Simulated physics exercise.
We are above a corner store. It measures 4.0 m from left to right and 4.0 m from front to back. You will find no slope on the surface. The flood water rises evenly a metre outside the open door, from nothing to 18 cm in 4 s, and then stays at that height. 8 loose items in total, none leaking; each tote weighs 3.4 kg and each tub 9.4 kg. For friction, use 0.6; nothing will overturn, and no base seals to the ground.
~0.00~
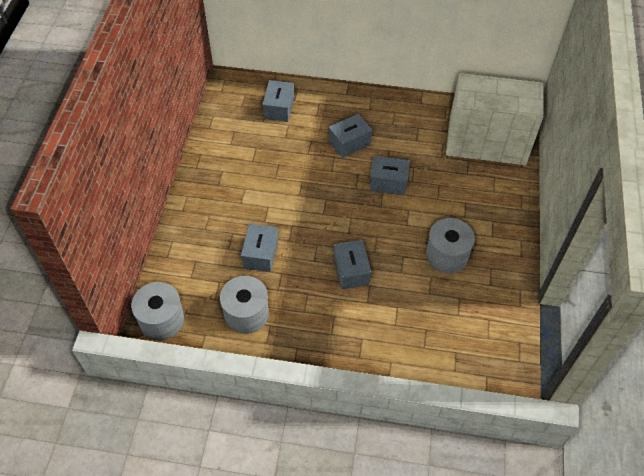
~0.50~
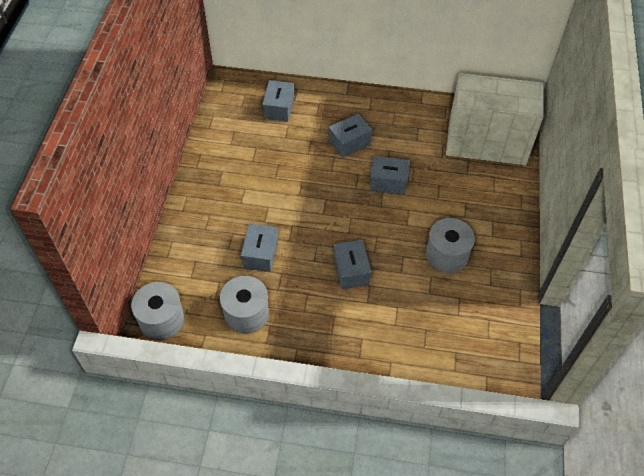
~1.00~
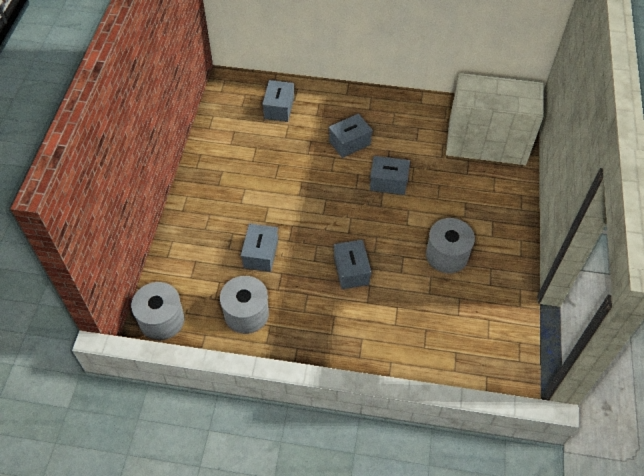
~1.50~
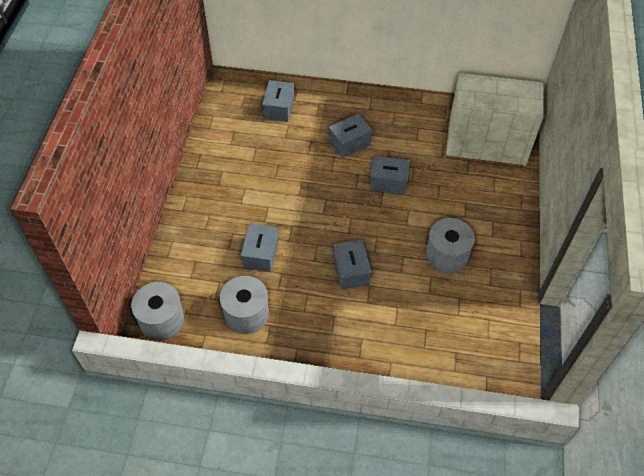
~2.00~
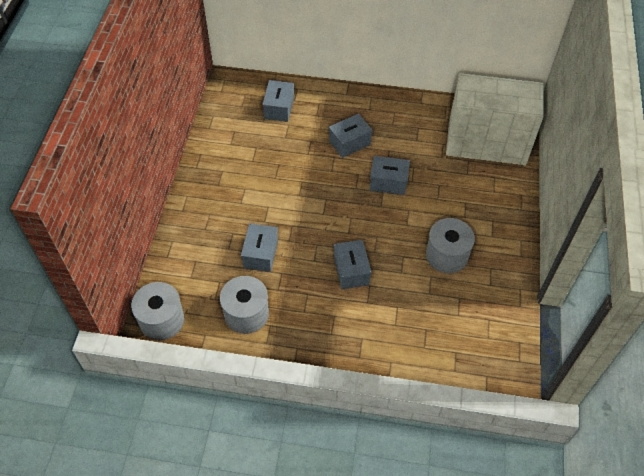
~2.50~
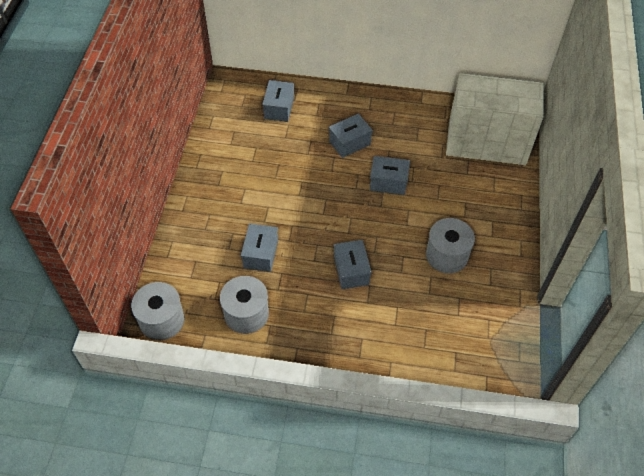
A small roofless store with a wooden floor held scattered grey boxes and round drums, none of which moved, while water covered the paving outside and then spread just inside the doorway on the right.
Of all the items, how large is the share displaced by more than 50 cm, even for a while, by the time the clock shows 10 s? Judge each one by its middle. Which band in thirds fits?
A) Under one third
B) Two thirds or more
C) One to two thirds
Answer: C.
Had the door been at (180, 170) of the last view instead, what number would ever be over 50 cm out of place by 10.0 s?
So the tally would be 5.
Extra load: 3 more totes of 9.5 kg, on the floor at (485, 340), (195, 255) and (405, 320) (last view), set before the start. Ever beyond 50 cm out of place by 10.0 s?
Result, in listed order: Exceeded / exceeded / exceeded.
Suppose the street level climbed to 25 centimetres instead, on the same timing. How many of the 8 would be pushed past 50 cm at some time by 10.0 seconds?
In that case the number is 5.
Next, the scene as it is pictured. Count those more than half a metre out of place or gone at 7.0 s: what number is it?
I get 3.
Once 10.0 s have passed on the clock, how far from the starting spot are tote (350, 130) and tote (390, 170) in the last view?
They've ended up 5 cm and 0 cm away, in that order.
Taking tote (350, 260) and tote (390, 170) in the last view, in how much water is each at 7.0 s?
Depth approx. 3 cm / 1 cm.
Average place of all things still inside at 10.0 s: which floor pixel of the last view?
I'd put it close to (328, 133) in the last view.
After 3.5 s 0 of 8 are over 50 cm from their spots; 0 afloat.
After 4.5 s 0 of 8 are over 50 cm from their spots; 0 afloat.
After 7.0 s 3 of 8 are over 50 cm from their spots; 3 afloat.
After 10.0 s 5 of 8 are over 50 cm from their spots, and 5 have been at some point; 4 afloat.
